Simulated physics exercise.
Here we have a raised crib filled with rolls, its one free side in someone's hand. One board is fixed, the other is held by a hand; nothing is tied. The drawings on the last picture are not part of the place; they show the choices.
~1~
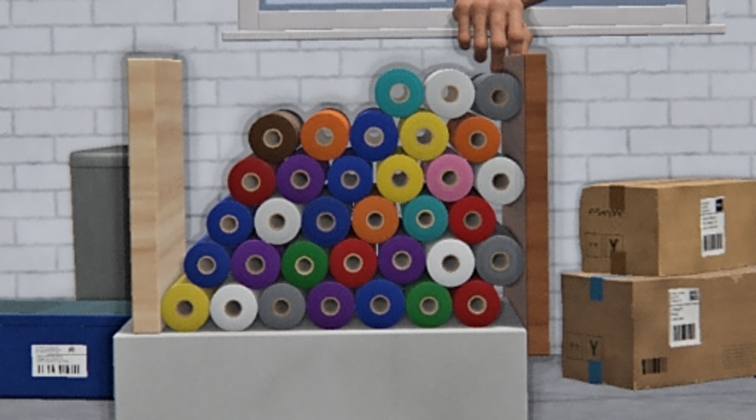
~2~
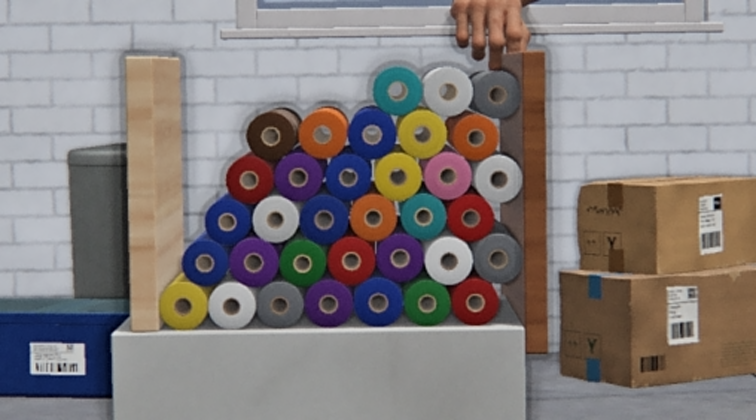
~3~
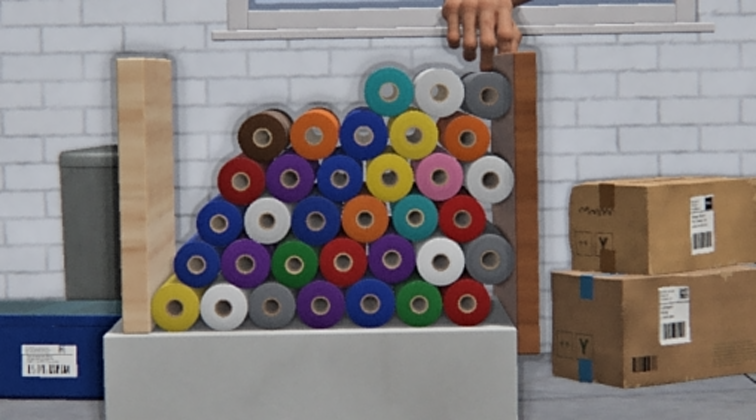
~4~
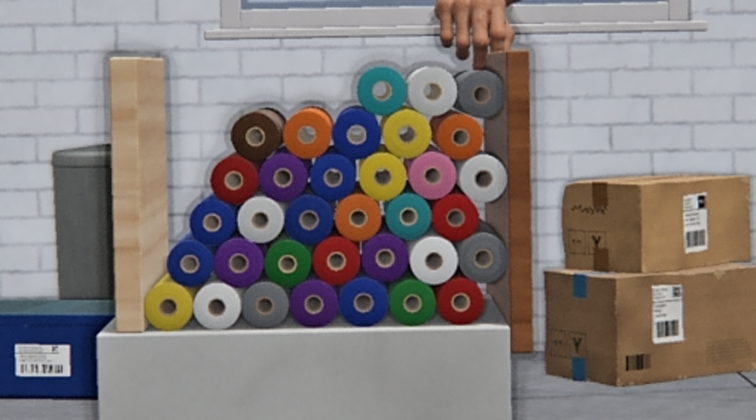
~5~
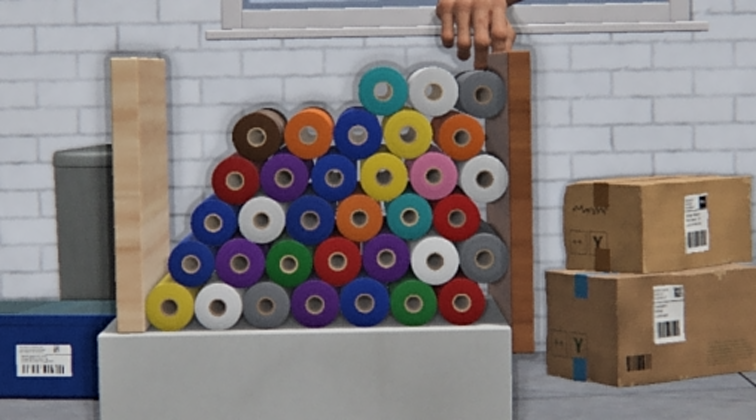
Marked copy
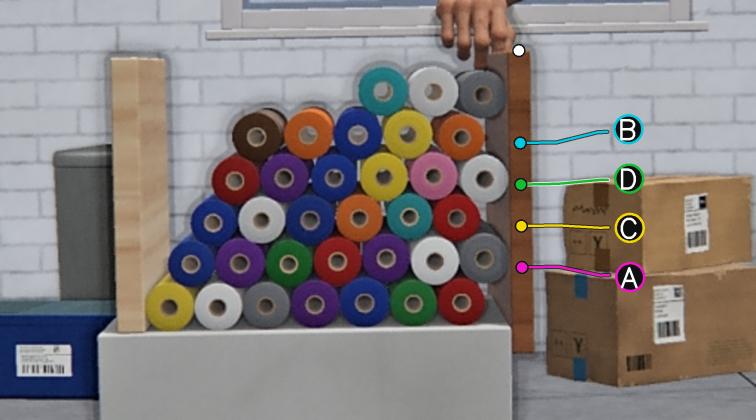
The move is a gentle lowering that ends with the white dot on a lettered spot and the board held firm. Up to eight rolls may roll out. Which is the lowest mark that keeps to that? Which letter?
A is the limit.
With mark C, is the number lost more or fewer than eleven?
Fewer than eleven.
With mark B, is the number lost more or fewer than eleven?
Fewer than eleven.
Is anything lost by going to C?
Yes.
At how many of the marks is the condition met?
The number is four.
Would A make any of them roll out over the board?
Yes, at A.
On the copy, A at (522, 267); B at (520, 143); C at (521, 226); D at (520, 184); the white dot at (519, 51).
On A. First, top of the board (508, 145).
Then, top of the board (510, 250).
Finally, top of the board (510, 266), about four out over the board.
By contrast, B none out over the board; C one out over the board; D one out over the board.
